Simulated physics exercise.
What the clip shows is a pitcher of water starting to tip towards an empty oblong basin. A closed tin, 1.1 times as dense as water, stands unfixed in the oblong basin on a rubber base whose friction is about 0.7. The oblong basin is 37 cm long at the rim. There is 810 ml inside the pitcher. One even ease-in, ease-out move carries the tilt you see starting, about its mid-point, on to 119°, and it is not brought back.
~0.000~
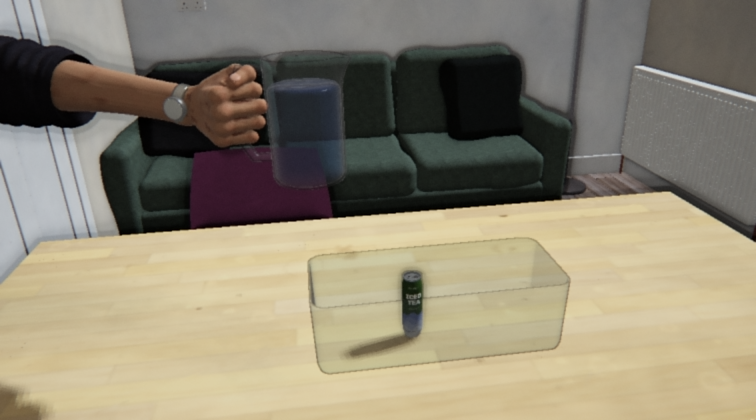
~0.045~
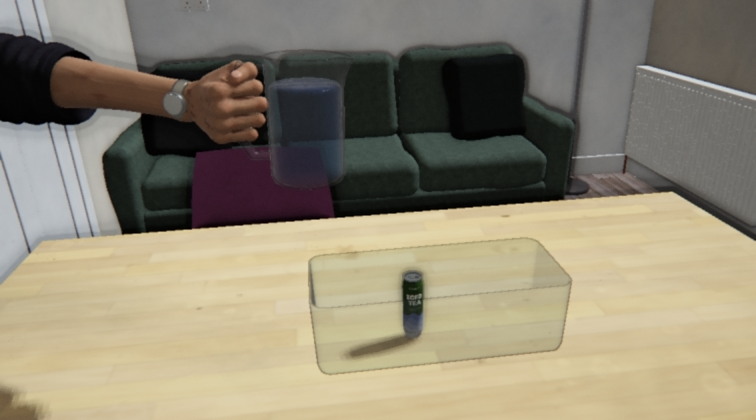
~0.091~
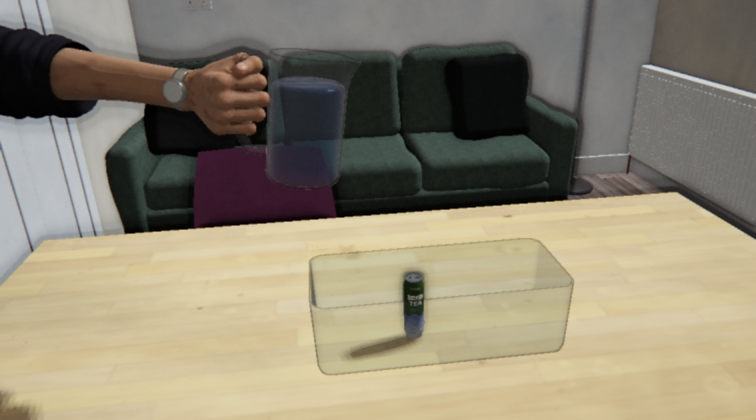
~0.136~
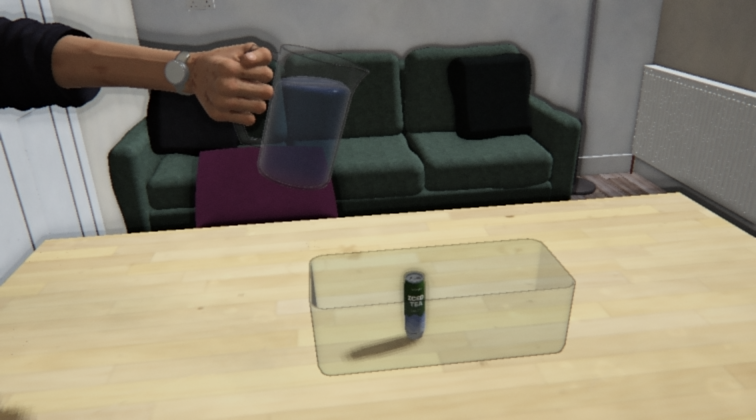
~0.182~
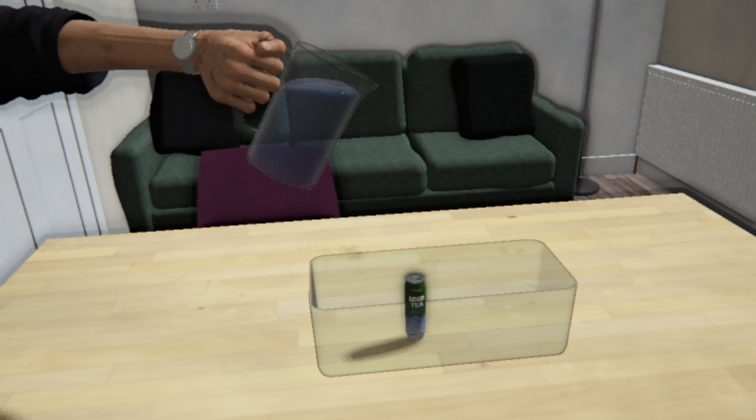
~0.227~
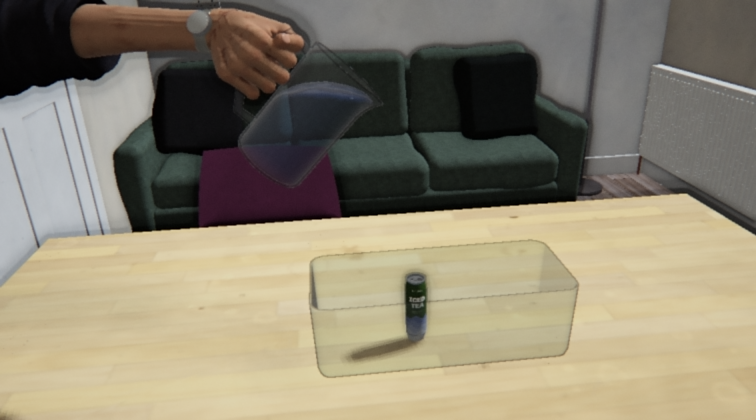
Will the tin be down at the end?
No: It never tilts over.
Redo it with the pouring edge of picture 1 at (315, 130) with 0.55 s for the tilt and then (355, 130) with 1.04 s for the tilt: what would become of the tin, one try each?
First it topples; then it goes over.
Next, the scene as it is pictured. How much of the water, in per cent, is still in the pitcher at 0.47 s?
62 %.
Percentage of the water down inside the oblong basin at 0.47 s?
Near 4 in a hundred.
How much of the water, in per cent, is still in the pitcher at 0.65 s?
Remaining share: Approx. 14 %.
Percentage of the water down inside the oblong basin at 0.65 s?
About 54 per cent.
By 0.47 s the tilt is 113° and 61 per cent is still to pour; the tin stands where it began.
By 0.65 s the tilt is 119° and 14 per cent is still to pour; the tin stands where it began.
By 0.84 s the tilt is 119° and 1 per cent is still to pour; the tin stands where it began.
By 1.05 s the tilt is 119° and 0 per cent is still to pour; the tin stands where it began.
At rest the tin stands where it began.
